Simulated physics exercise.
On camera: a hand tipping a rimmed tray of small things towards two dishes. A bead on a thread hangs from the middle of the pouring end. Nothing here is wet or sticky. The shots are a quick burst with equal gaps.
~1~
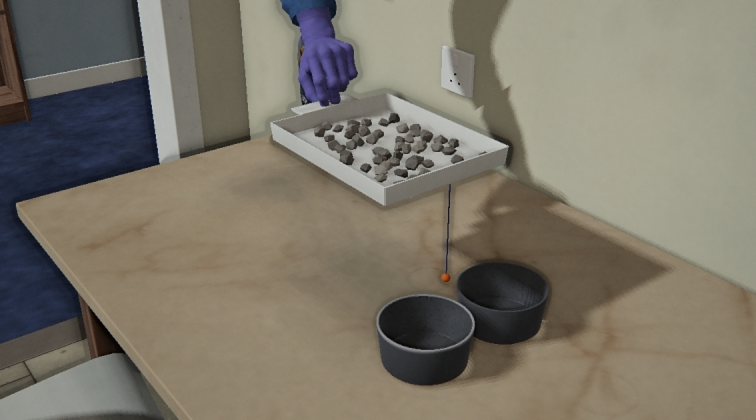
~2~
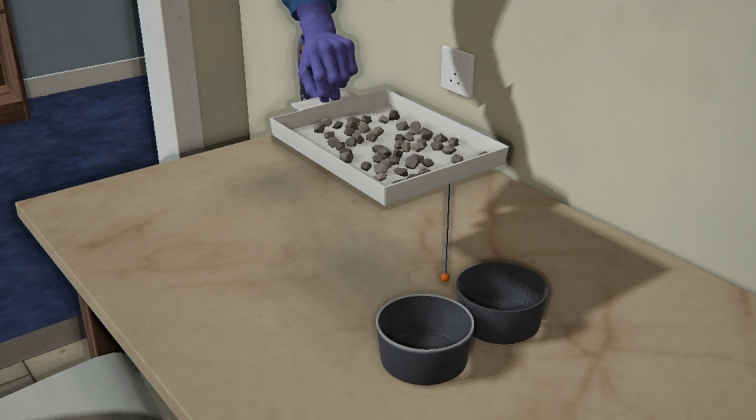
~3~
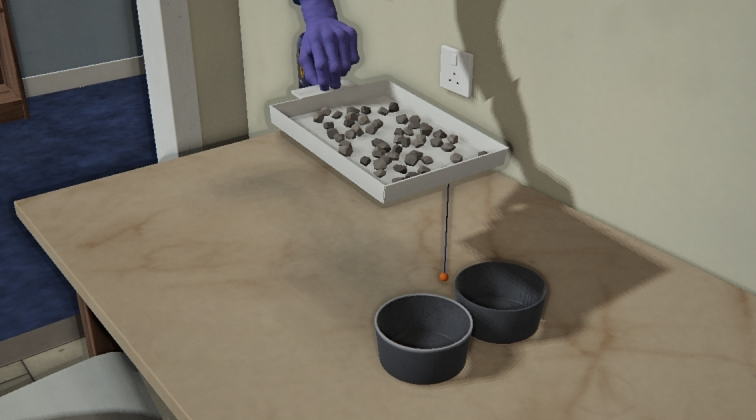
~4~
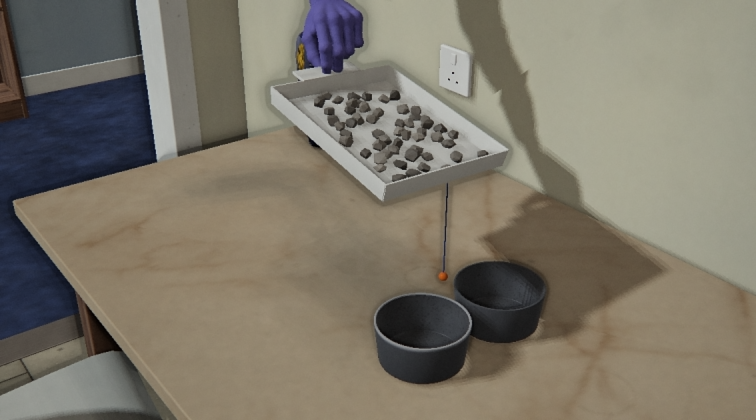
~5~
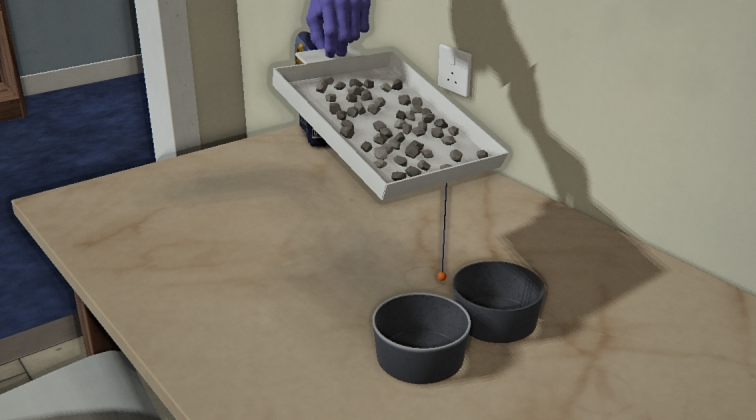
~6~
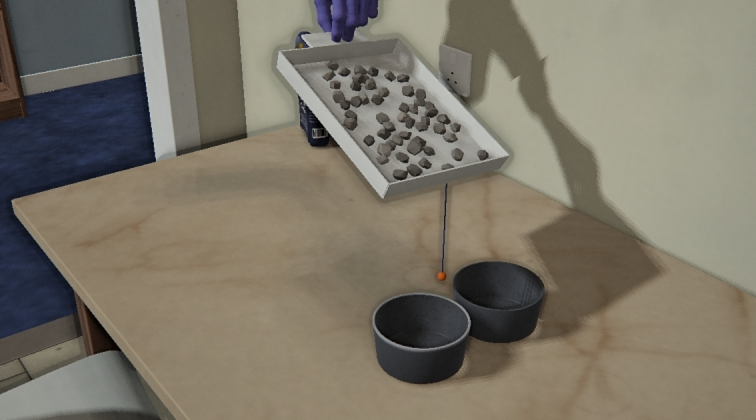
A purple hand raises the far end of a white rimmed tray of grey-brown gravel, seen from above at a marble-patterned table beside a pale wall with a socket. Two dark round dishes sit below, near an orange bead hanging on a thread from the tray's near end. The tray steepens steadily, a few stones shift slightly, and the shadows on the wall and table change while the dishes stay put.
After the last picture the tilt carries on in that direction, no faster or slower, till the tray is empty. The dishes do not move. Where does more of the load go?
More goes to the right-hand dish.
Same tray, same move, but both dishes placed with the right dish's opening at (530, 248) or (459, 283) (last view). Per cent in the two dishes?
In turn 20 and 30 in a hundred.
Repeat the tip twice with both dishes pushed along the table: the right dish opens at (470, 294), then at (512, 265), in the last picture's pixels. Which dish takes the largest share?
First the right dish, then the right dish.
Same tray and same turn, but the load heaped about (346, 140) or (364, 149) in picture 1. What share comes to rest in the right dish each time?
First some 50, then 60 per cent.
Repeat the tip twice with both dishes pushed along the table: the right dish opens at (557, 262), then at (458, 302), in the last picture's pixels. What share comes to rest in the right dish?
Roughly 10 per cent, and 40 per cent.
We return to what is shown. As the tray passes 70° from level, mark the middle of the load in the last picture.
At about (468, 157).
Soon, tray tipped steeply; nearly all on the tray; a small part in the air.
A while on, tray tipped past a quarter turn; about a third on the tray; about a third in the right dish; a small part outside both; about a quarter in the air.
Towards the end, tray tipped past a quarter turn; a small part in the left dish; most in the right dish; about a quarter outside both.
Finally, tray tipped past a quarter turn; a small part in the left dish; most in the right dish; about a quarter outside both.
